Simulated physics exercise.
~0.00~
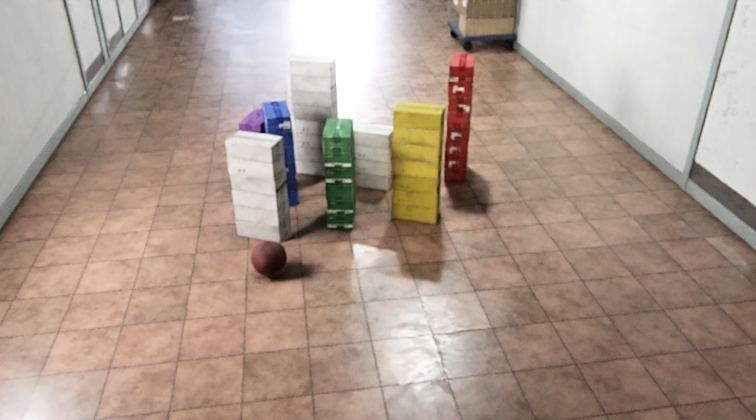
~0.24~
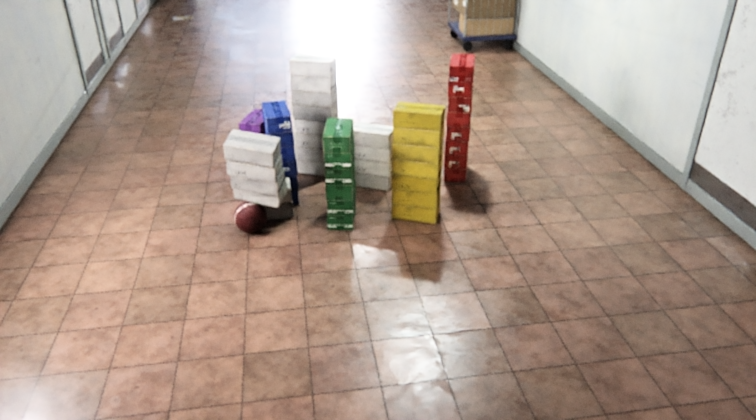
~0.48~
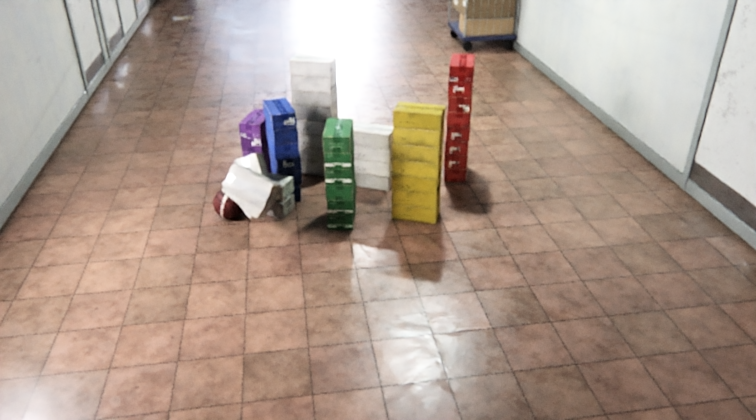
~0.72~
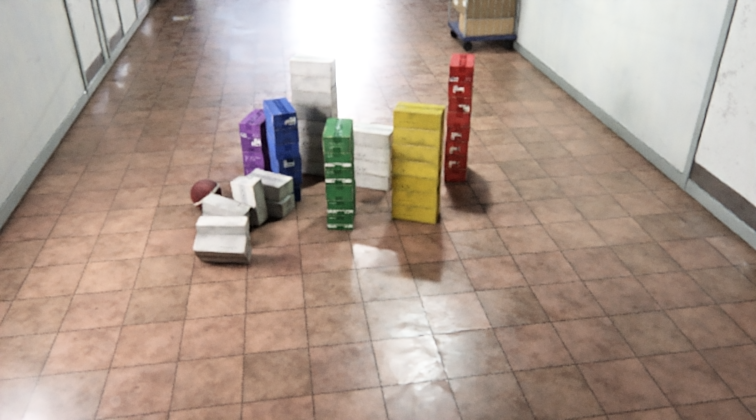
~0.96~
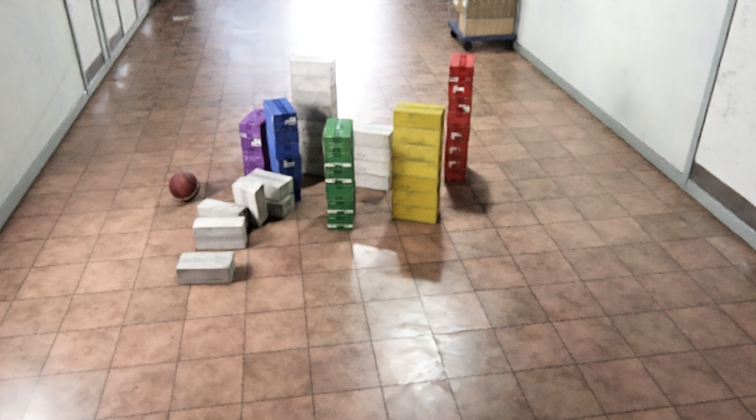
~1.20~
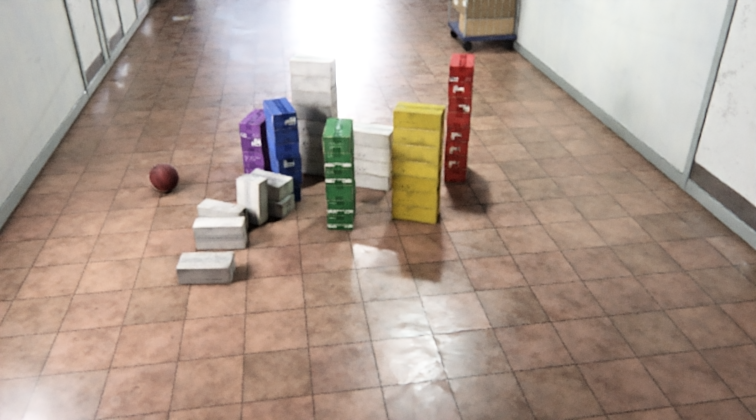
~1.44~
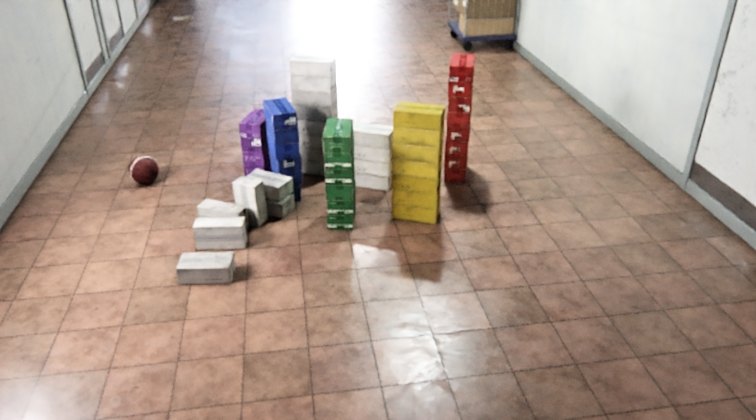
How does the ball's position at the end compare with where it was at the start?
At the start the ball is on the floor just in front of the nearest white tower. By the end it is farther back and well out to the left, on open floor clear of the towers and fallen boxes.
